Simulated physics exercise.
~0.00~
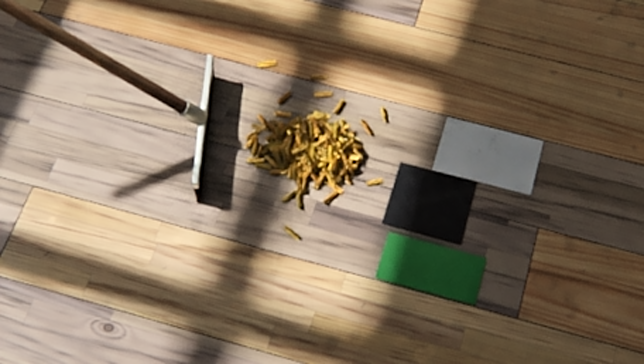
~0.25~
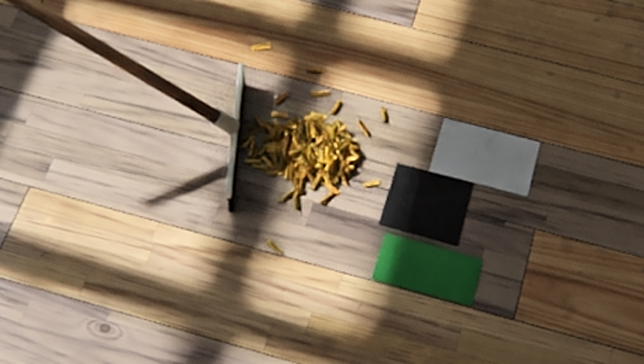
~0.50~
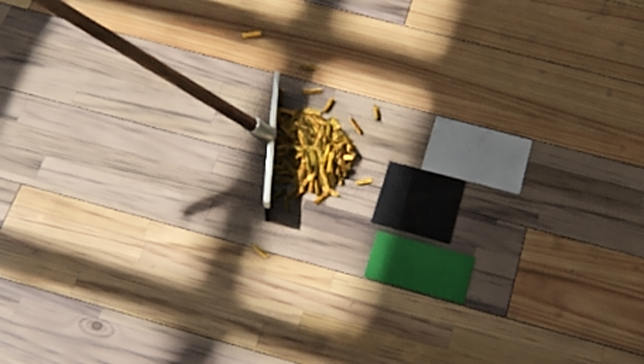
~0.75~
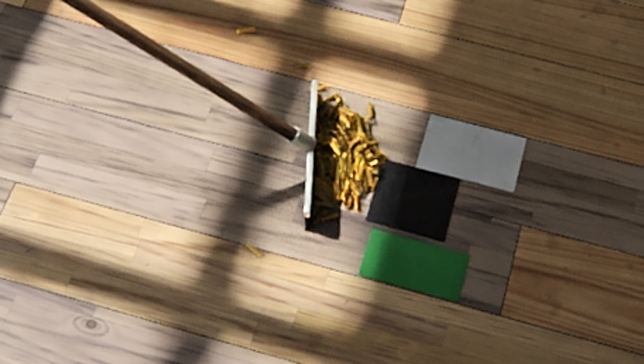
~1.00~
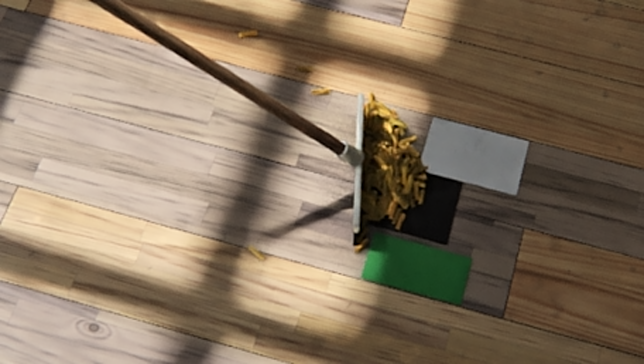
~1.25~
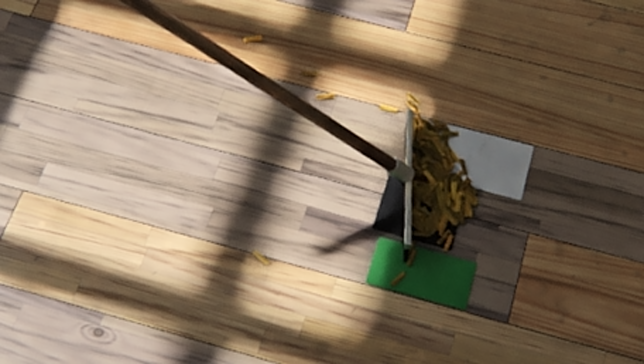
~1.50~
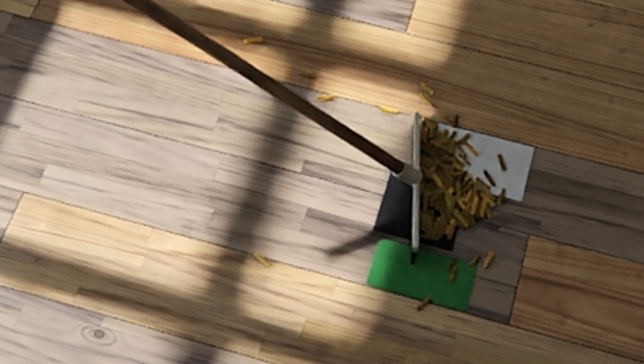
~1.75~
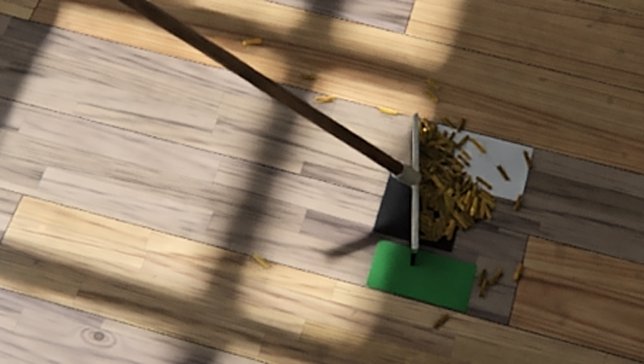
A squeegee on a long handle slid right across a wooden floor, pushing a heap of dry pasta onto the black mat and partly over the white one, then stopped, leaving some pieces scattered on the bare boards beyond the green mat.
